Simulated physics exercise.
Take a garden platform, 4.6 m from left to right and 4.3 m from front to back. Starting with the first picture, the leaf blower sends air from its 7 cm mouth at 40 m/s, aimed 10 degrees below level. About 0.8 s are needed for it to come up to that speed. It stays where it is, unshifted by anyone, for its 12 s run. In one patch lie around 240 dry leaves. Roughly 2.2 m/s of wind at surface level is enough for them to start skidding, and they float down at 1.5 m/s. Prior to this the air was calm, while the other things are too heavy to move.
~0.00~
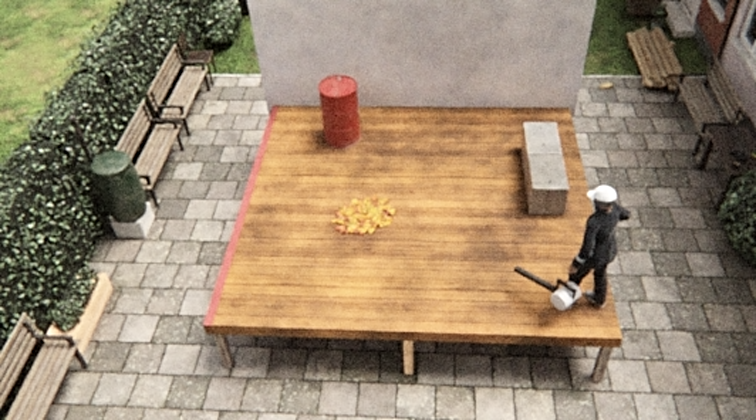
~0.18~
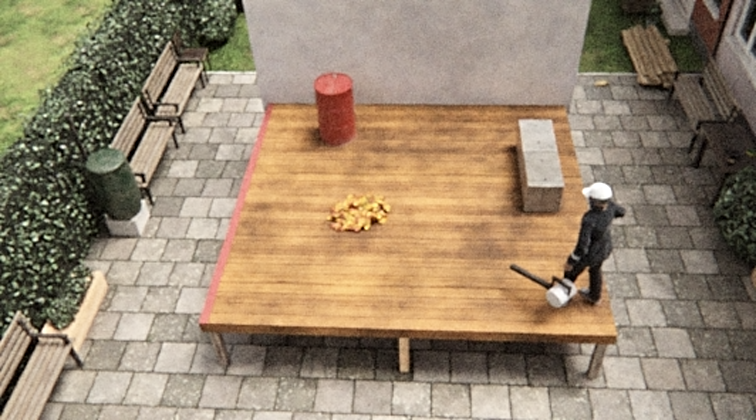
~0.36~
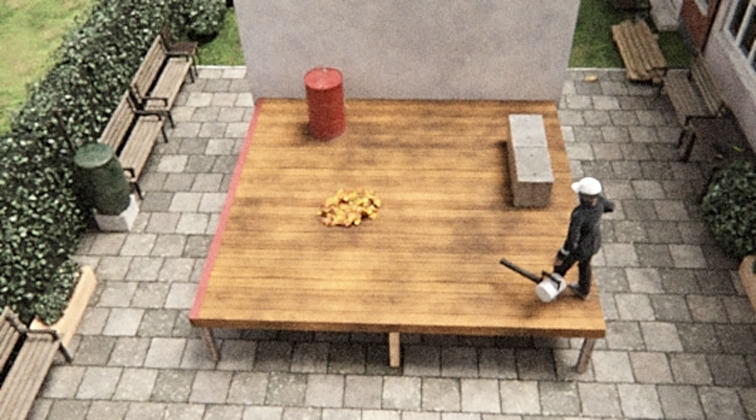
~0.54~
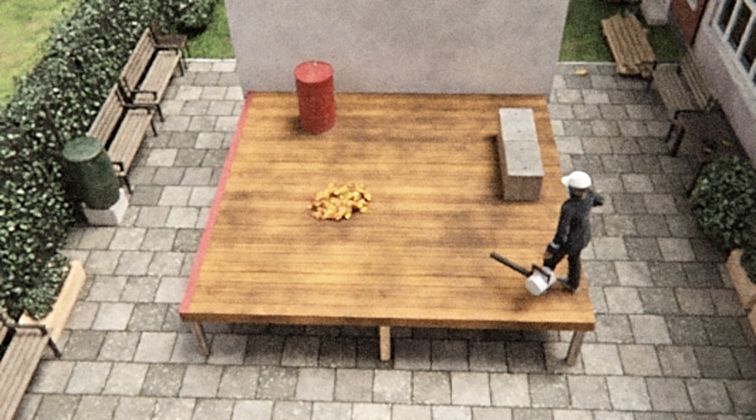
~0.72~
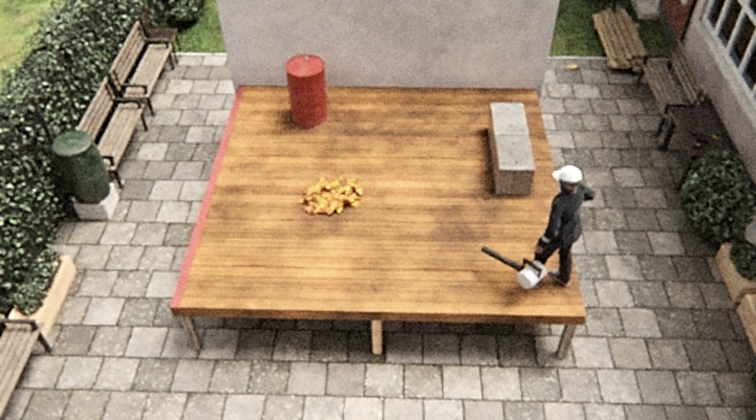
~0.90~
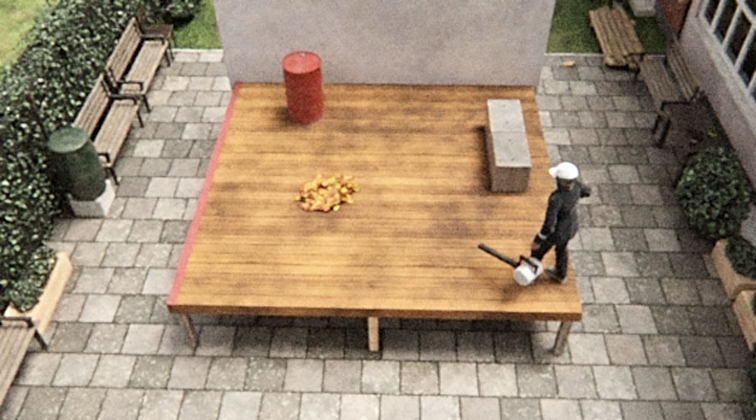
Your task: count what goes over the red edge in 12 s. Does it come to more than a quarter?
Yes: The count over that edge is going to pass a quarter.
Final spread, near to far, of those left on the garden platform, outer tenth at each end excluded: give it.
0.4 m or thereabouts.
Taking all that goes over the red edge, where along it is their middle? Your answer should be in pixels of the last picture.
Midpoint of crossings, approx. (218, 139).
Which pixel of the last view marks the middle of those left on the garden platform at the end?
Centre: Roughly (226, 184).
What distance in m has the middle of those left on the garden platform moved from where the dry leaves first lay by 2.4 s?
Roughly 1.2 m.
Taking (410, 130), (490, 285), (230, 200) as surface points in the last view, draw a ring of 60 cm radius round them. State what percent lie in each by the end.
First spot near 0 %, second near 0 %, third near 15 %.
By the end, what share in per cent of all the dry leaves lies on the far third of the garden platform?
Roughly 0 in a hundred.
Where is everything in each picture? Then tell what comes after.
In the first frame, the middle of the dry leaves is near (366, 213), none has stirred yet and the mouth of the leaf blower is at (516, 269).
In the second frame, the middle of the dry leaves is near (360, 213), none has stirred yet and the red edge is centred on (239, 195).
In the third frame, the middle of the dry leaves is near (350, 208), none has stirred yet, the top of a barrel is at (323, 78) and the top of a stone seat is at (530, 146).
In the fourth frame, the middle of the dry leaves is near (341, 202) and none has stirred yet.
In the fifth frame, the middle of the dry leaves is near (333, 196) and none has stirred yet.
In the sixth frame, the middle of the dry leaves is near (329, 193) and about 5 % have left their places.
After 2.4 s, 100 % are on the move or not yet settled, 47 % are over the red edge; the middle of those still in play is near (248, 168).
After 3.8 s, 42 % are on the move or not yet settled, 65 % are over the red edge; the middle of those still in play is near (236, 178).
After 6.6 s, 27 % are on the move or not yet settled, 73 % are over the red edge; the middle of those still in play is near (229, 182).
After 12.0 s, at the end, 82 % are over the red edge; the middle of those still in play is near (226, 184).
